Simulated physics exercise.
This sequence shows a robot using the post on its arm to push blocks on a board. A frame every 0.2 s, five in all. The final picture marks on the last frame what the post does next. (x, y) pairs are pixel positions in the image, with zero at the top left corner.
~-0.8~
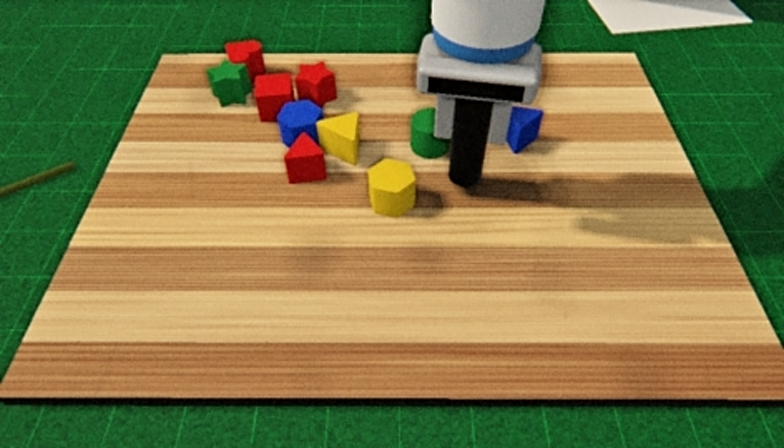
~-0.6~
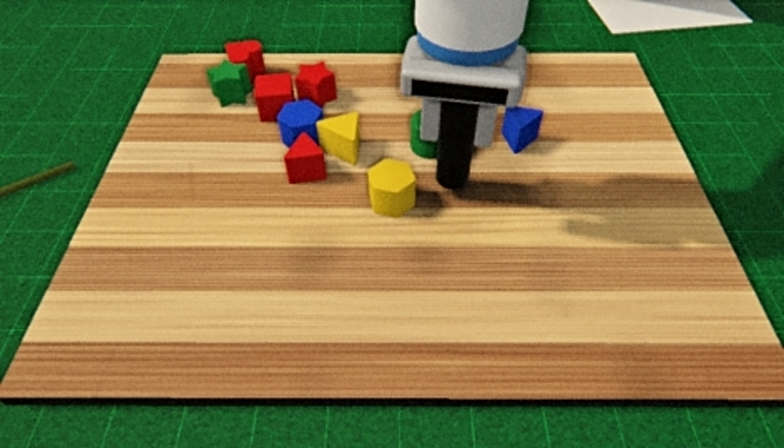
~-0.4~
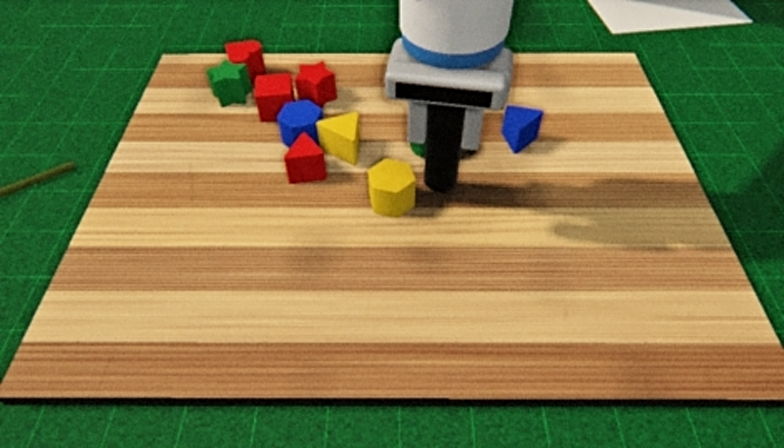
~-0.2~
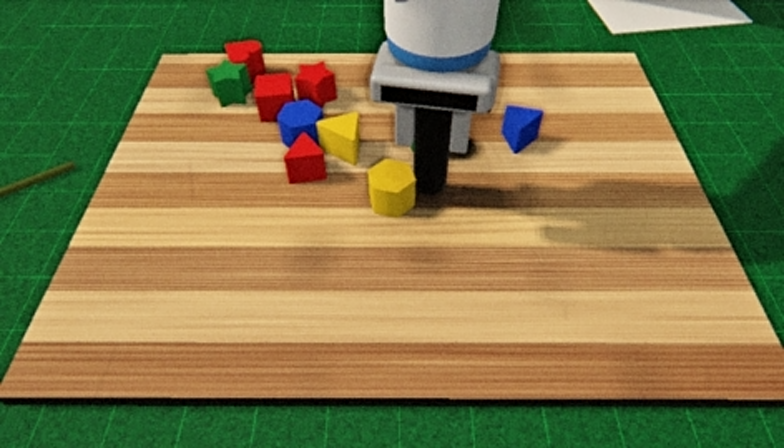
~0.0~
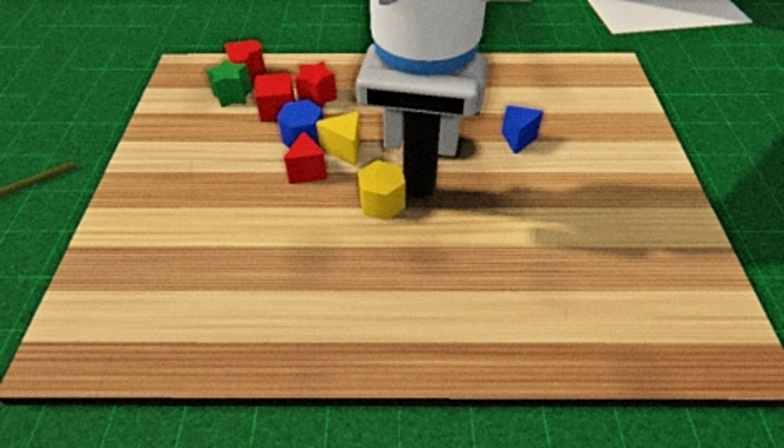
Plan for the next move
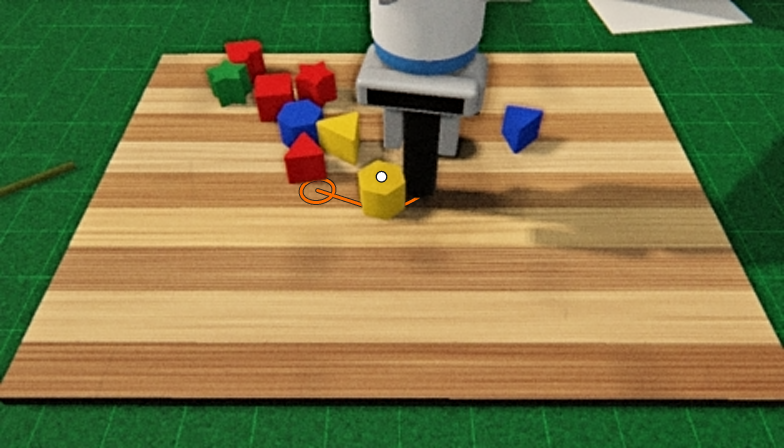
We see a robot arm with a dark post above a striped wooden board of coloured blocks; the post moves left and slightly nearer, reaches the yellow six-sided block, and pushes it a short way left.
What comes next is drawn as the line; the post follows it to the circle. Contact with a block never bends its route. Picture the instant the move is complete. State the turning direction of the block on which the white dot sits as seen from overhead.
From the top: Counterclockwise.
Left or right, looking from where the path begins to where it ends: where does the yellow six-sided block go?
With start-to-end as forward, it shifts left.
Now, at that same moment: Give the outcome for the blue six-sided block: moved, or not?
It keeps its spot.
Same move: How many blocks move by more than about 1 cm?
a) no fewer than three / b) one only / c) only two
My pick is b.
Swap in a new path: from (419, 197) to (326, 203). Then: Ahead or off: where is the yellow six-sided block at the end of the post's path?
By then it is in front of the post.
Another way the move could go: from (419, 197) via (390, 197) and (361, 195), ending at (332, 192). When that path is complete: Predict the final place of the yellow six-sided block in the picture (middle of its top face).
My prediction: (297, 188).
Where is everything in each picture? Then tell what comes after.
The first picture shows lower end of the post (465, 176), tops of blocks, blue six-sided block (300, 113), red triangular block (304, 147), yellow triangular block (342, 124), yellow six-sided block (392, 175).
The second picture shows post (452, 178), blocks as before.
The third picture shows post (440, 181), blocks as before.
The fourth picture shows post (430, 184), blocks as before.
The fifth picture shows post (419, 186), blue six-sided block (300, 113), red triangular block (304, 147), yellow triangular block (342, 124), yellow six-sided block (382, 177).
The drawn path runs from (419, 197) via (386, 208) and (350, 201), ending at (318, 190); the dot is on the yellow six-sided block.
On the path given first. One third of the way, post (385, 198); yellow six-sided block (344, 184), turned 15° clockwise.
Two thirds of the way, post (349, 190); yellow six-sided block (309, 184), turned 15° anticlockwise.
At the end, post (316, 180); blue six-sided block not moved; red triangular block (302, 146); yellow triangular block not moved; yellow six-sided block (280, 185), turned 55° anticlockwise.
